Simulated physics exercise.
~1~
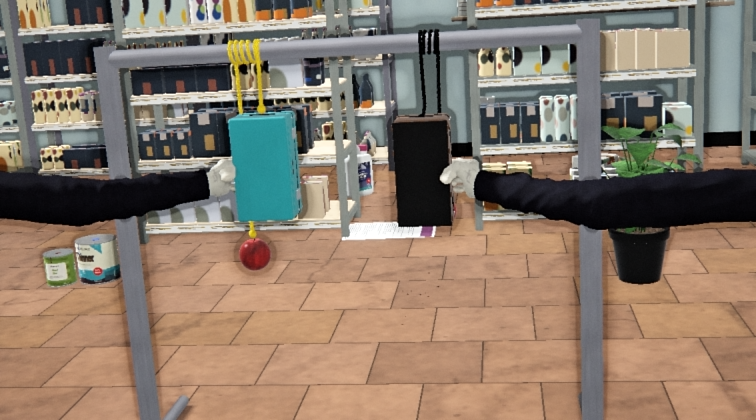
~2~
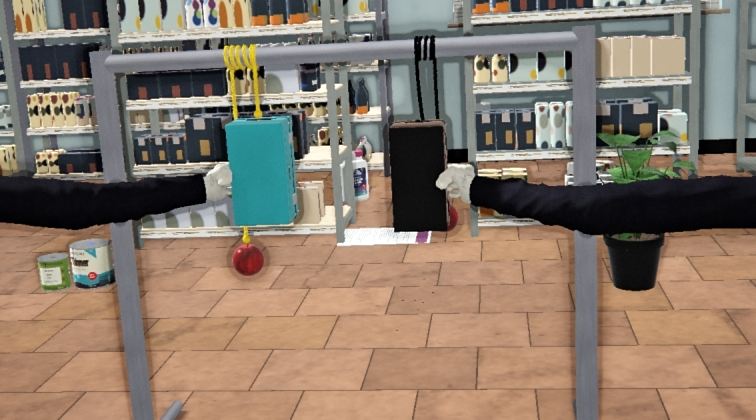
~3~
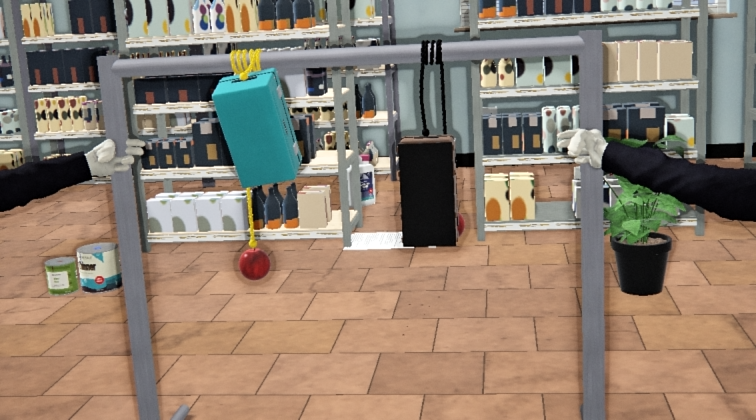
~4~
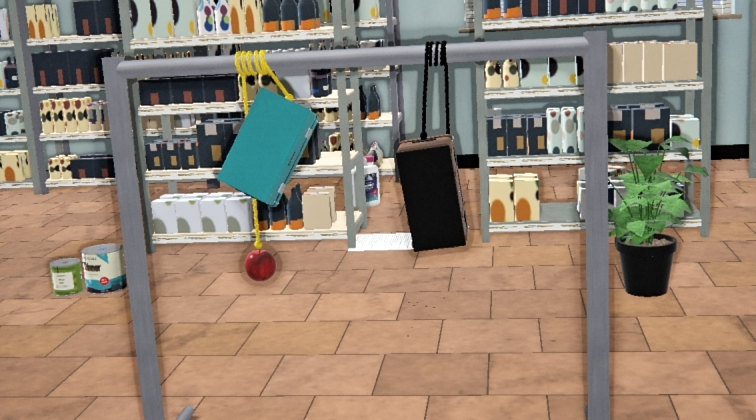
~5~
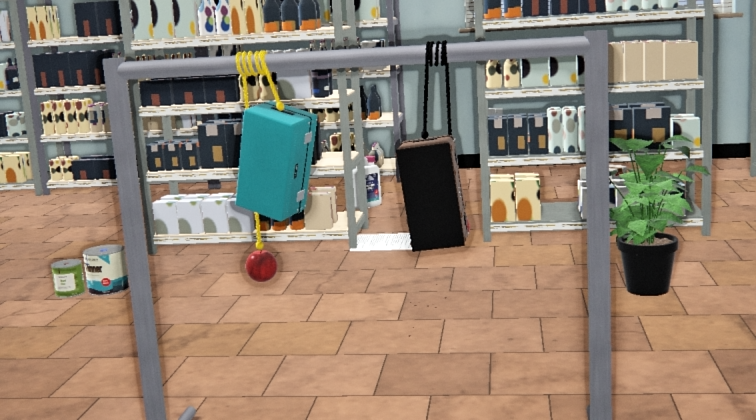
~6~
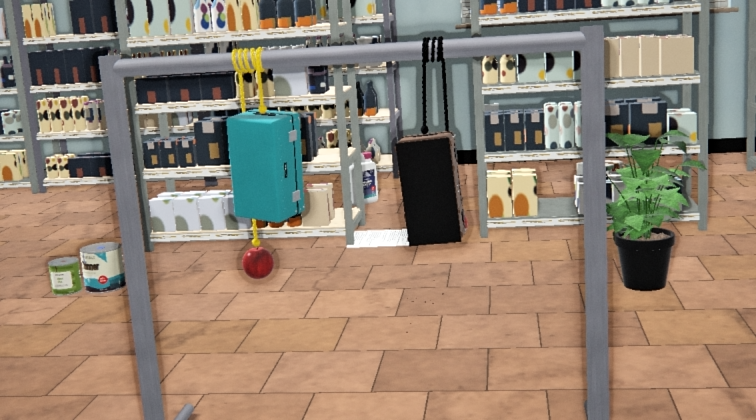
Two dark-sleeved arms with pale gloved hands reach in from either side, steadying a teal case on yellow cords at left and a black case on black cords at right, both hanging from a grey rail. The slightly swaying view faces a shop with stocked shelves, a tiled floor, paint cans at left and a potted plant at right. A red ball hangs beneath the teal case. The hands let go and withdraw. The teal case tips and swings, twisting on its cords, while the black case drops slightly and tilts. The teal case settles nearly upright, and both remain hanging.
